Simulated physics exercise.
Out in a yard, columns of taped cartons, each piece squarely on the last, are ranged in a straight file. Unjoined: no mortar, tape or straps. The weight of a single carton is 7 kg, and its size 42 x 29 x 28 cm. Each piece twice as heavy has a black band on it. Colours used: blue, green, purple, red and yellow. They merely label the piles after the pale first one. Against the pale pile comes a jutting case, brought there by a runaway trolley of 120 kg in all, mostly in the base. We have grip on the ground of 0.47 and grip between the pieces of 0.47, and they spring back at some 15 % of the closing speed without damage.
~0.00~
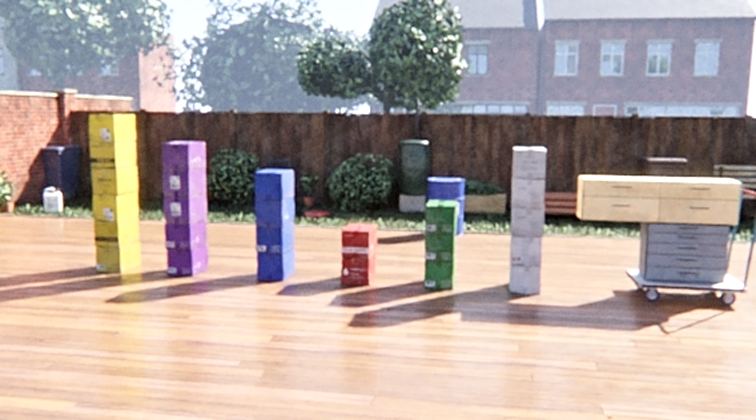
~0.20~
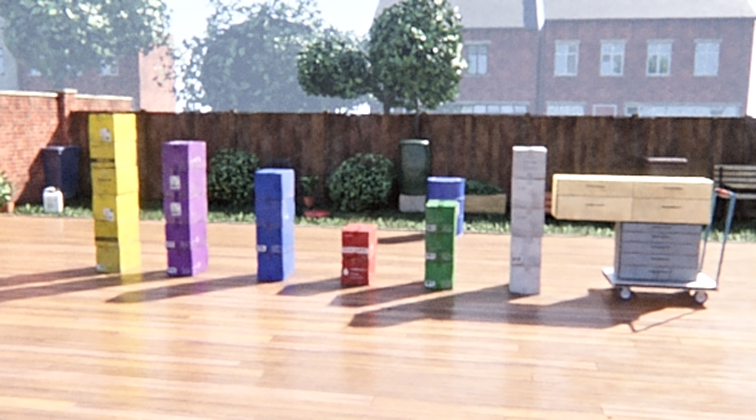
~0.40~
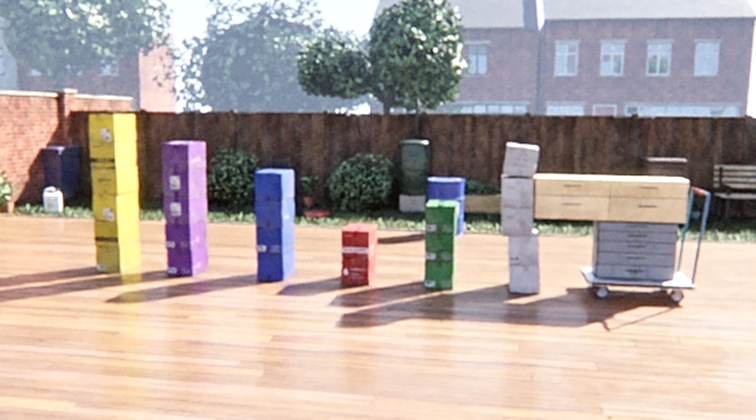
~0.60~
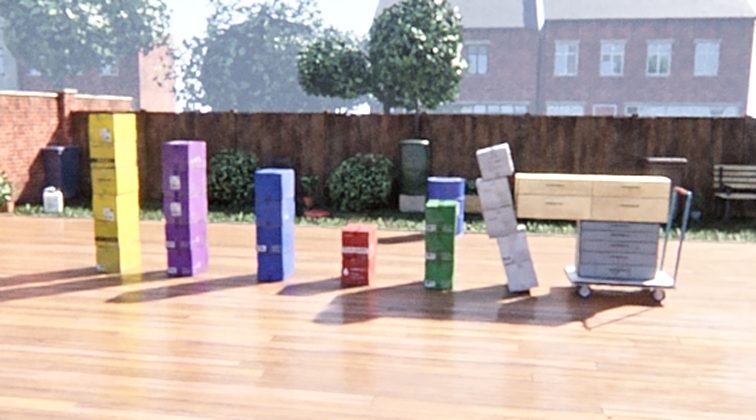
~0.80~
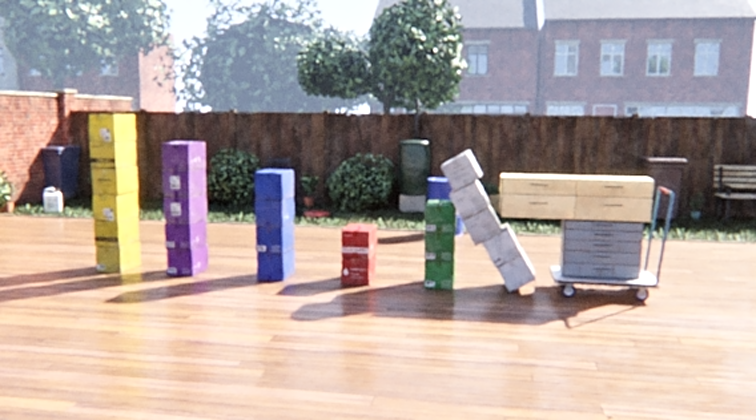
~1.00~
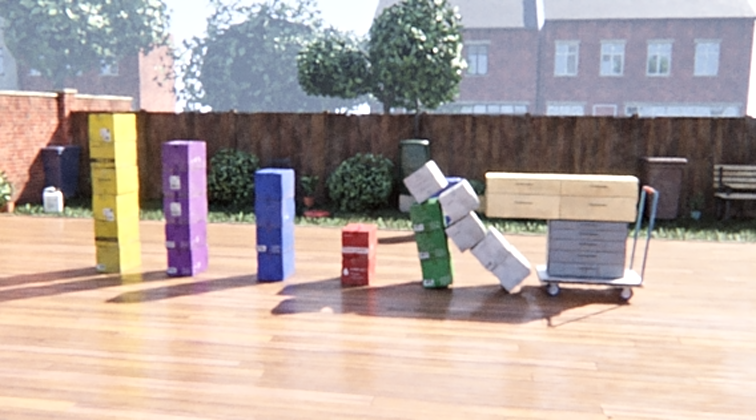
In a sunlit yard with glossy wooden decking, a plank fence, shrubs and brick houses behind, a still camera looks side-on at a row of box stacks. From left to right stand yellow, purple, blue, short red, green and pale grey stacks, with a wheeled trolley carrying grey drawers and an overhanging wooden case at right. The trolley rolls left, its case pushes the pale stack into a steepening leftward lean, and the green stack tilts left too.
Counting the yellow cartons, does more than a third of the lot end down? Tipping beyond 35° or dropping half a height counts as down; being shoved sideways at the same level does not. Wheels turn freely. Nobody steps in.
No, fewer than a third do.
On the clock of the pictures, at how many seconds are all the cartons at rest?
Near 4.5 s.
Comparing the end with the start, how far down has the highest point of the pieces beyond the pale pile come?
Some 0 cm lower.
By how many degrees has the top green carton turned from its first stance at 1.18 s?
About 25°.
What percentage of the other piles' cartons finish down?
Somewhere near 25 in a hundred.
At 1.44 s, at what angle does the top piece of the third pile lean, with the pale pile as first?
About 10 degrees from upright.
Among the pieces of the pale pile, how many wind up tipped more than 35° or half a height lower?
The count is 5.
By 1.18 s, 5 of the pale pile down; none of the 6 yellow cartons down (0 of 20 in all colours); top yellow carton unmoved; top green carton tilted 26°.
By 1.44 s, 5 of the pale pile down; none of the 6 yellow cartons down (3 of 20 in all colours); top yellow carton unmoved; top green carton tilted 25°, 16 cm lower.
By 2.32 s, 5 of the pale pile down; none of the 6 yellow cartons down (5 of 20 in all colours); top yellow carton unmoved; top red carton tilted 71°, 24 cm lower.
When it is over (4.9 s), 5 of the pale pile down; none of the 6 yellow cartons down (5 of 20 in all colours); top yellow carton unmoved; top red carton on its side. That is 0 per cent. In pixels of the last frame, middles, top yellow carton near (112, 128), top red carton near (303, 263).
